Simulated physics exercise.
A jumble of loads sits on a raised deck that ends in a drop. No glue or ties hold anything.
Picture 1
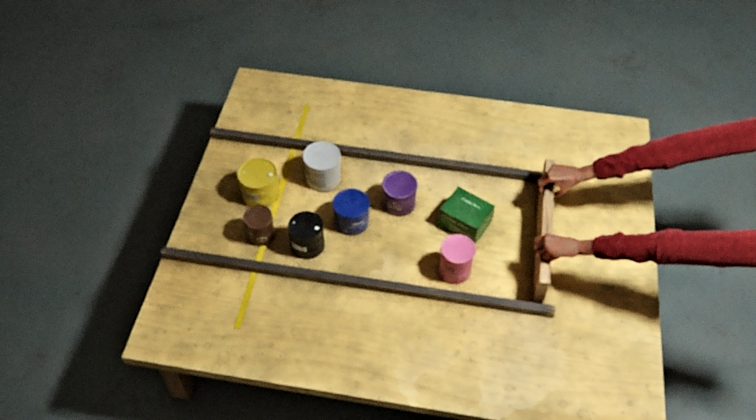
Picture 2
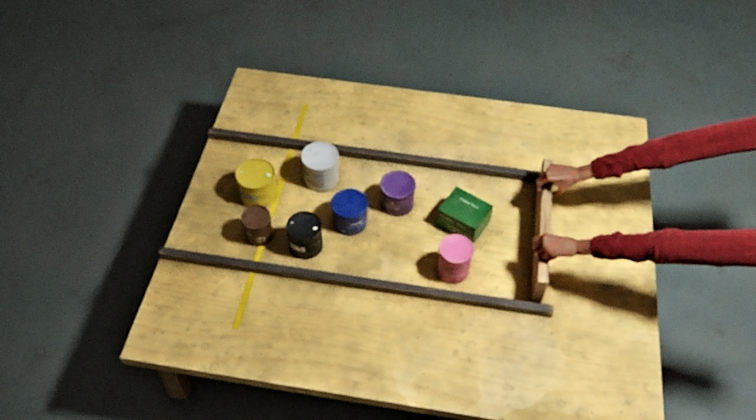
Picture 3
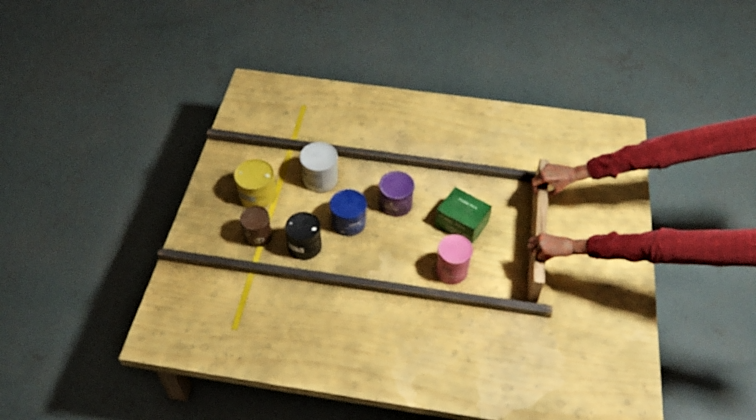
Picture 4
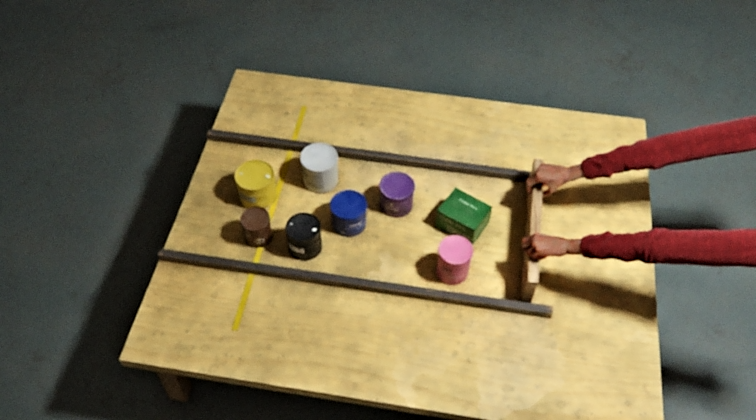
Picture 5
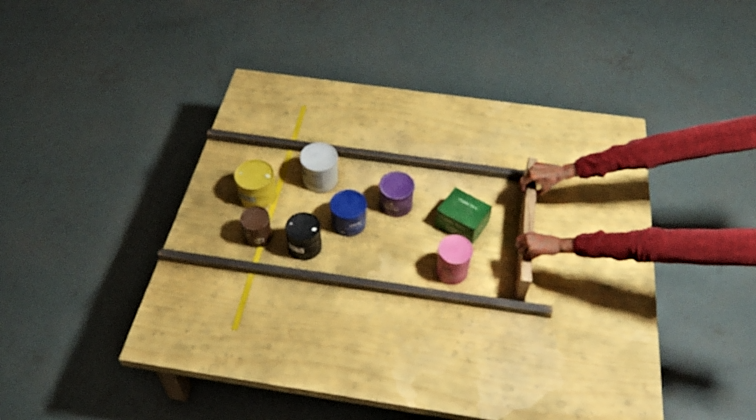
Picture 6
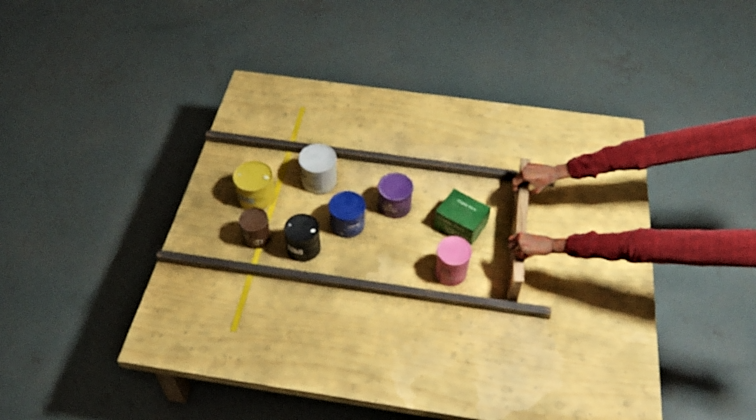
Two red-sleeved arms sliding a wooden plank slightly left between dark rails, with colourful canisters and a green box sitting still ahead.
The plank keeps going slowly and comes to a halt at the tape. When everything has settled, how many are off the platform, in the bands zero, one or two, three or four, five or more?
Lost: Nothing.
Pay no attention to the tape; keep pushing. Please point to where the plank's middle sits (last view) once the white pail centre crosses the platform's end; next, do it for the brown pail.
At (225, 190) for the white pail; at (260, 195) for the brown pail.
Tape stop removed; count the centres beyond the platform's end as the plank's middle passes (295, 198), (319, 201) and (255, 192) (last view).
Respectively, 0, 0 and 1.
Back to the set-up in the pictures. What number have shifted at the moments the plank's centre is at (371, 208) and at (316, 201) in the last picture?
I count 5 first and 8 after.
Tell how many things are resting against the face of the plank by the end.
Total: 3.
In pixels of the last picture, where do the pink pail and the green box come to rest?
The pink pail ends at (242, 235) and the green box at (251, 196).
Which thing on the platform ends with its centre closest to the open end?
It's the brown pail.
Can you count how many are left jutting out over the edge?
The total comes out at 0.
A little later, none off yet; yellow canister at rest near (255, 186); brown pail at rest near (256, 229); white pail at rest near (318, 169).
Next, none off yet; yellow canister at rest near (255, 186); brown pail at rest near (256, 229); white pail shifted a little near (307, 162).
Later still, none off yet; yellow canister shifted a little near (235, 179); brown pail shifted about its own width near (232, 223); white pail shifted about its own width near (282, 155).
When it is over, the number that fall off is zero.
